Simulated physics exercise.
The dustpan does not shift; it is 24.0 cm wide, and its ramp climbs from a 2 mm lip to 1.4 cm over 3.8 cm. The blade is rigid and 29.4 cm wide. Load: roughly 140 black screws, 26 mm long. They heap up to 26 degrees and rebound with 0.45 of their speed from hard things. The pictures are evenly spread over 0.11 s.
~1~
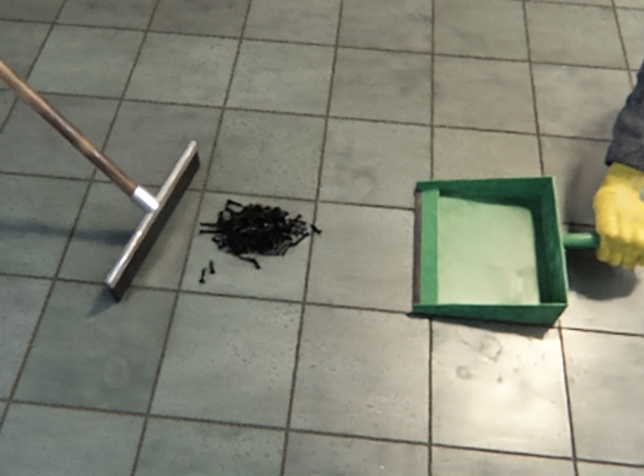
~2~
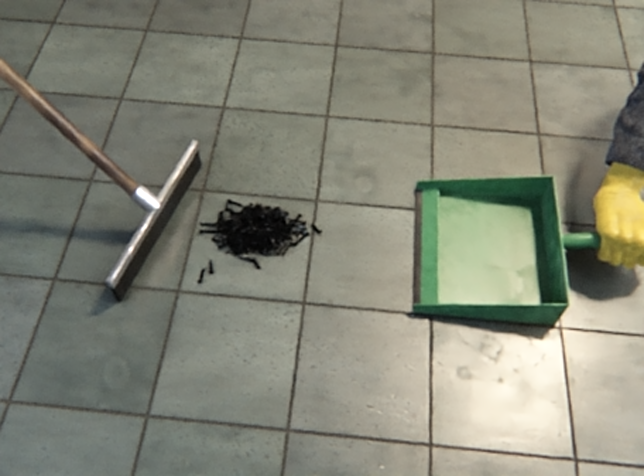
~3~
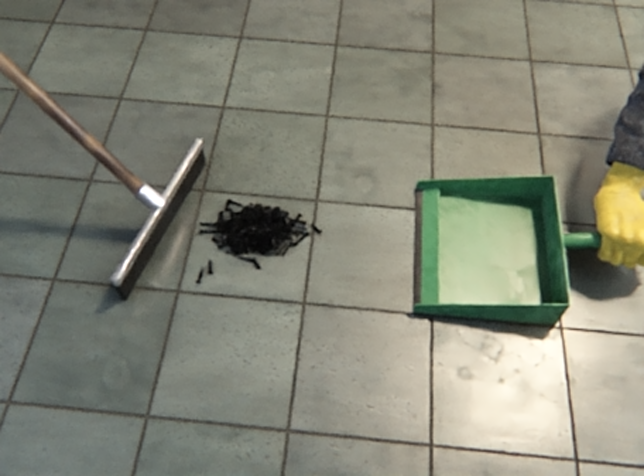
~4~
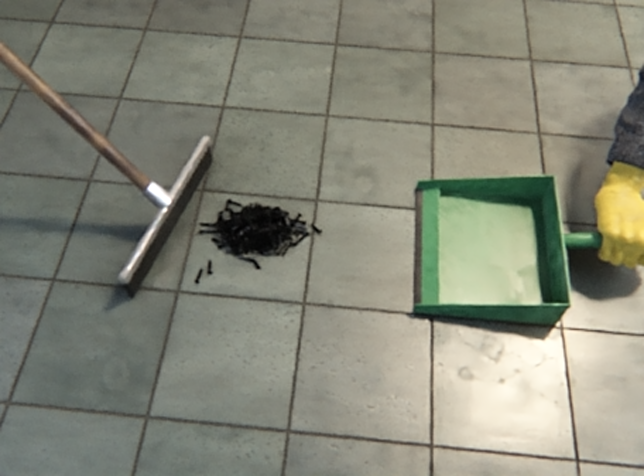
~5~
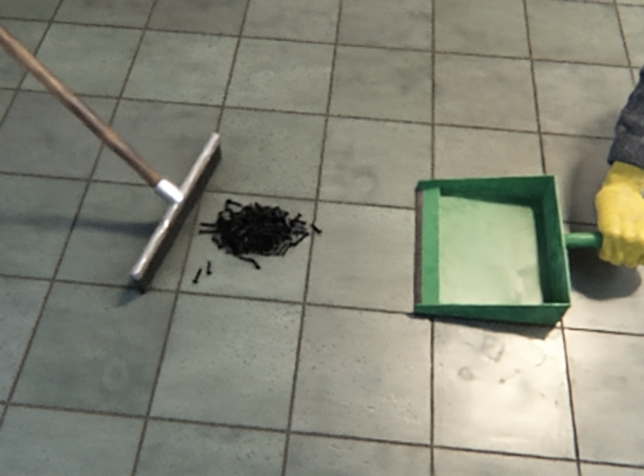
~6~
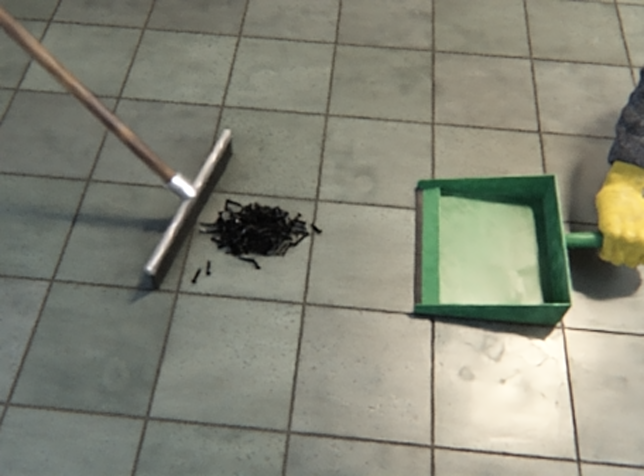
A floor of grey-green square tiles is seen from above at an angle, with a soft patch of light at the lower right. A wooden-handled squeegee stands at the left, a heap of small black screws lies near the middle, and a yellow-gloved hand holds a green dustpan at the right. The squeegee slides slowly rightward to the heap's edge, barely disturbing it, while dustpan and camera stay still.
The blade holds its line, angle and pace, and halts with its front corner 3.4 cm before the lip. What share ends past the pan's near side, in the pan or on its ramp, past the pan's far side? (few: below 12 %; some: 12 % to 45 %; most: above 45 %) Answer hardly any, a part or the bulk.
Past the pan's near side: Hardly any; in the pan or on its ramp: Hardly any; past the pan's far side: Hardly any.
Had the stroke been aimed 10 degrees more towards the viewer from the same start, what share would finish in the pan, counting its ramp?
Then about 15 per cent.
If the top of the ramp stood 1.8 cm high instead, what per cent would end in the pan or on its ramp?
Then about 0 per cent.
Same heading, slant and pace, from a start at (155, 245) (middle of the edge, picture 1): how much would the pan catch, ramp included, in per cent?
Some 5 per cent.
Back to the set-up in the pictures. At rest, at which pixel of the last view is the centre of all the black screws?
At about (382, 237).
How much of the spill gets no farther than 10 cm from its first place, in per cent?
Roughly 15 per cent.
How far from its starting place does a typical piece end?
About 20 cm.
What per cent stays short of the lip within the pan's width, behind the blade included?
Some 90 per cent.
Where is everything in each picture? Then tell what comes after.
The first frame shows blade from (110, 284) to (194, 147), moved 0.0 cm, 0 of the pieces shifted so far; middle of the pieces at (255, 228); pan at (492, 254).
The second frame shows blade from (112, 284) to (195, 147), moved 0.2 cm, 0 of the pieces shifted so far; middle of the pieces at (255, 228).
The third frame shows blade from (117, 282) to (199, 145), moved 1.0 cm, 1 of the pieces shifted so far; middle of the pieces at (255, 228).
The fourth frame shows blade from (125, 279) to (206, 143), moved 2.3 cm, 1 of the pieces shifted so far; middle of the pieces at (255, 228).
The fifth frame shows blade from (136, 276) to (216, 139), moved 4.2 cm, 1 of the pieces shifted so far; middle of the pieces at (254, 228).
The sixth frame shows blade from (150, 271) to (228, 136), moved 6.4 cm, 2 of the pieces shifted so far; middle of the pieces at (254, 228); pan at (494, 253).
Then, 0.17 s after the last picture, middle of the blade 22 cm from the lip; 0 % over the lip, far side 0 %, near side 0 %.
Then, 0.29 s after the last picture, middle of the blade 11 cm from the lip; 0 % over the lip, far side 5 %, near side 0 %.
Then, 0.53 s after the last picture, middle of the blade 7 cm from the lip; 5 % over the lip, far side 5 %, near side 0 %.
In the end, near side 0 %, pan 5 %, far side 5 %, in front of the lip or behind the blade 90 %.
